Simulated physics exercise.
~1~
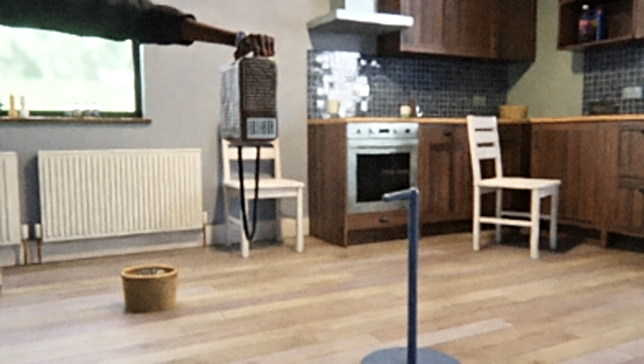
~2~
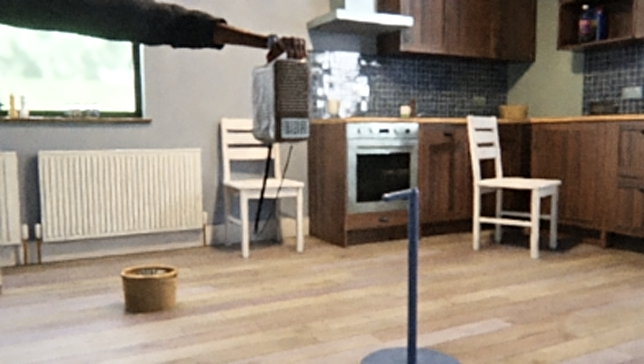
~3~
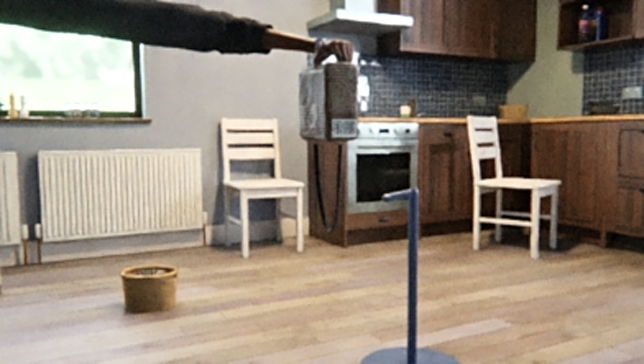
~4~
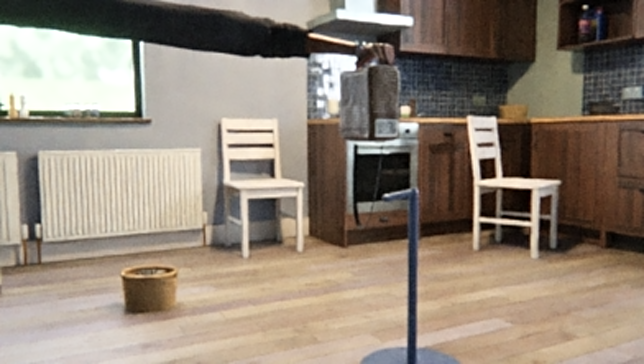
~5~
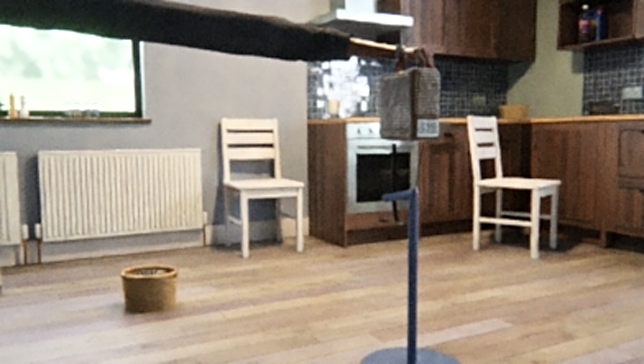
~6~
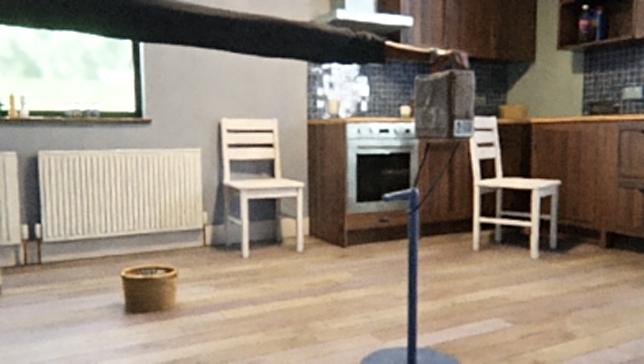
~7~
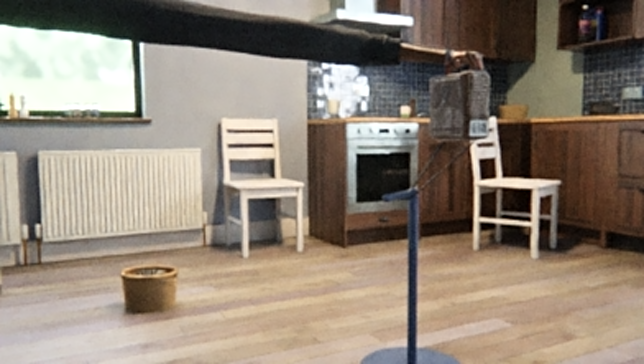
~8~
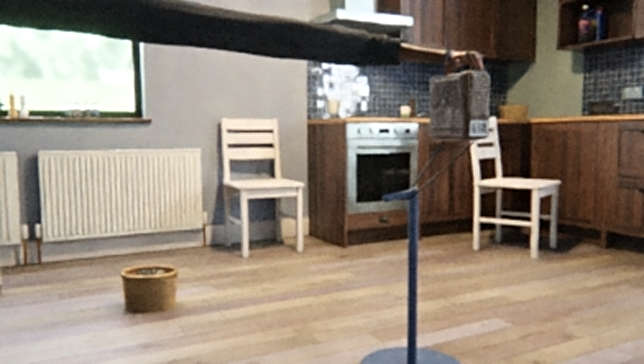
A dark-sleeved arm reaches in from the upper left, its hand gripping a brown sack by the top, with a dark ribbon loop dangling beneath. The still view faces a kitchen with dark wooden cabinets, a silver oven, two white chairs, a pale radiator and a brown pot on the wooden floor, while a blue-grey stand with a short hook rises in the foreground. The hand carries the upright sack steadily right, towards and then over the stand. As the sack moves past the post, its loop catches on the hook and pulls tight. The hand stops, leaving the sack snagged.
